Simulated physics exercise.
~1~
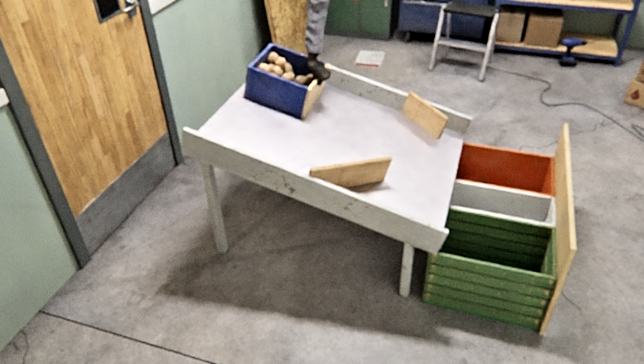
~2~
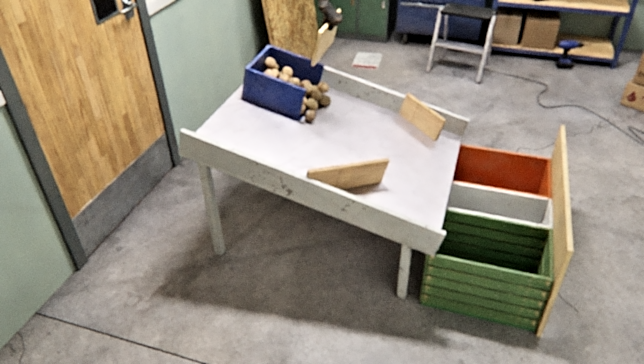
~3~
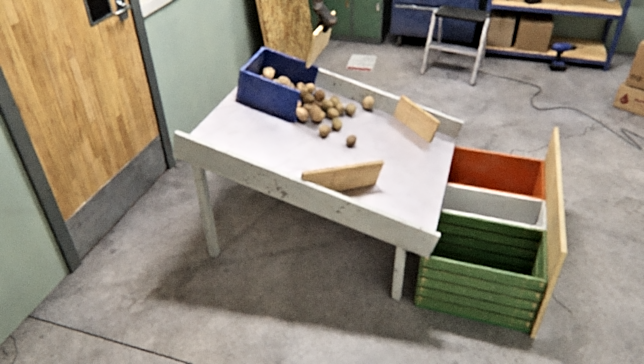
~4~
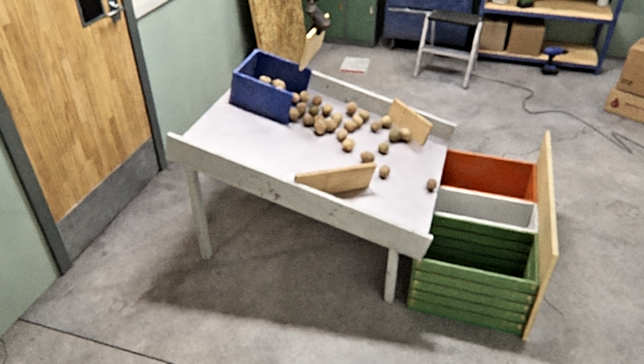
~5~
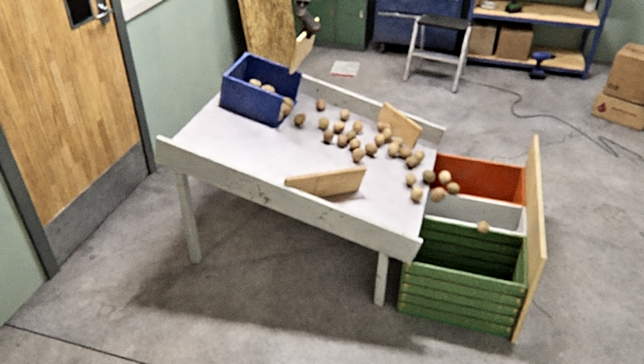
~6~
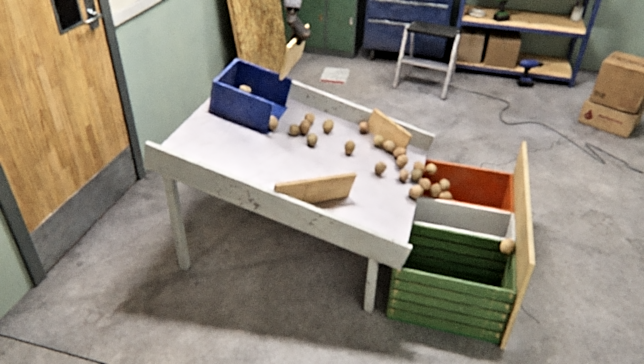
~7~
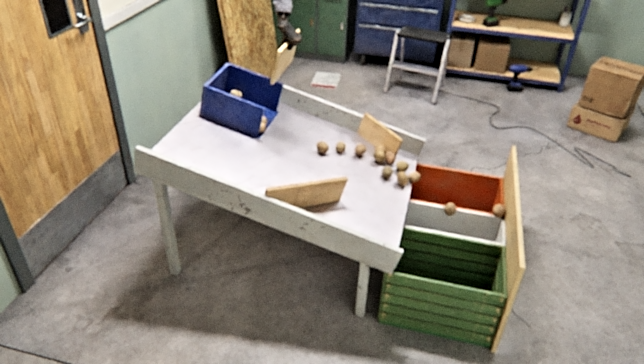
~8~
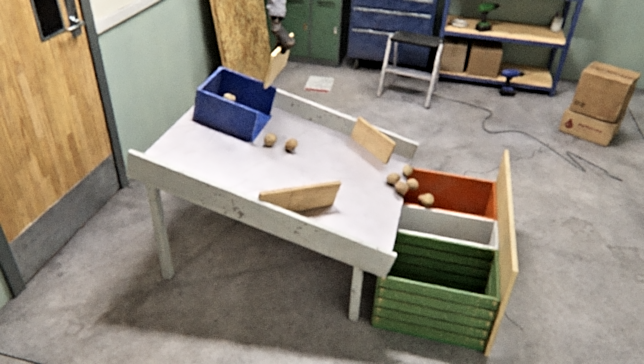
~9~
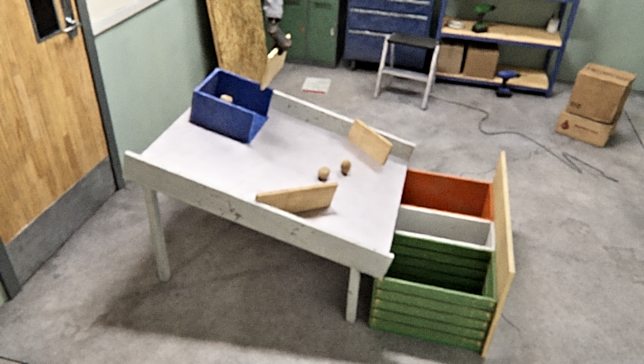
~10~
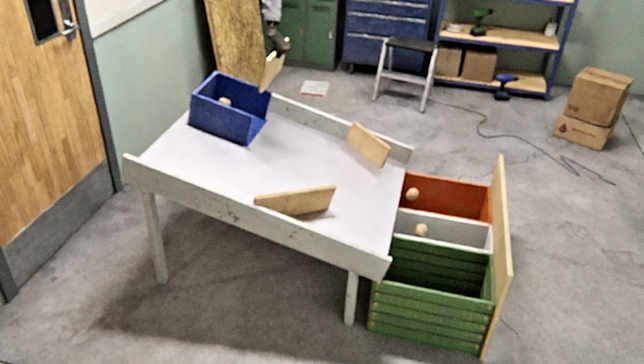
In a workshop, a wooden gate lifted from a blue pen on a sloping table, and a heap of round brown pieces rolled down past two angled boards toward the bins, until the last two were dropping in and one remained in the pen.
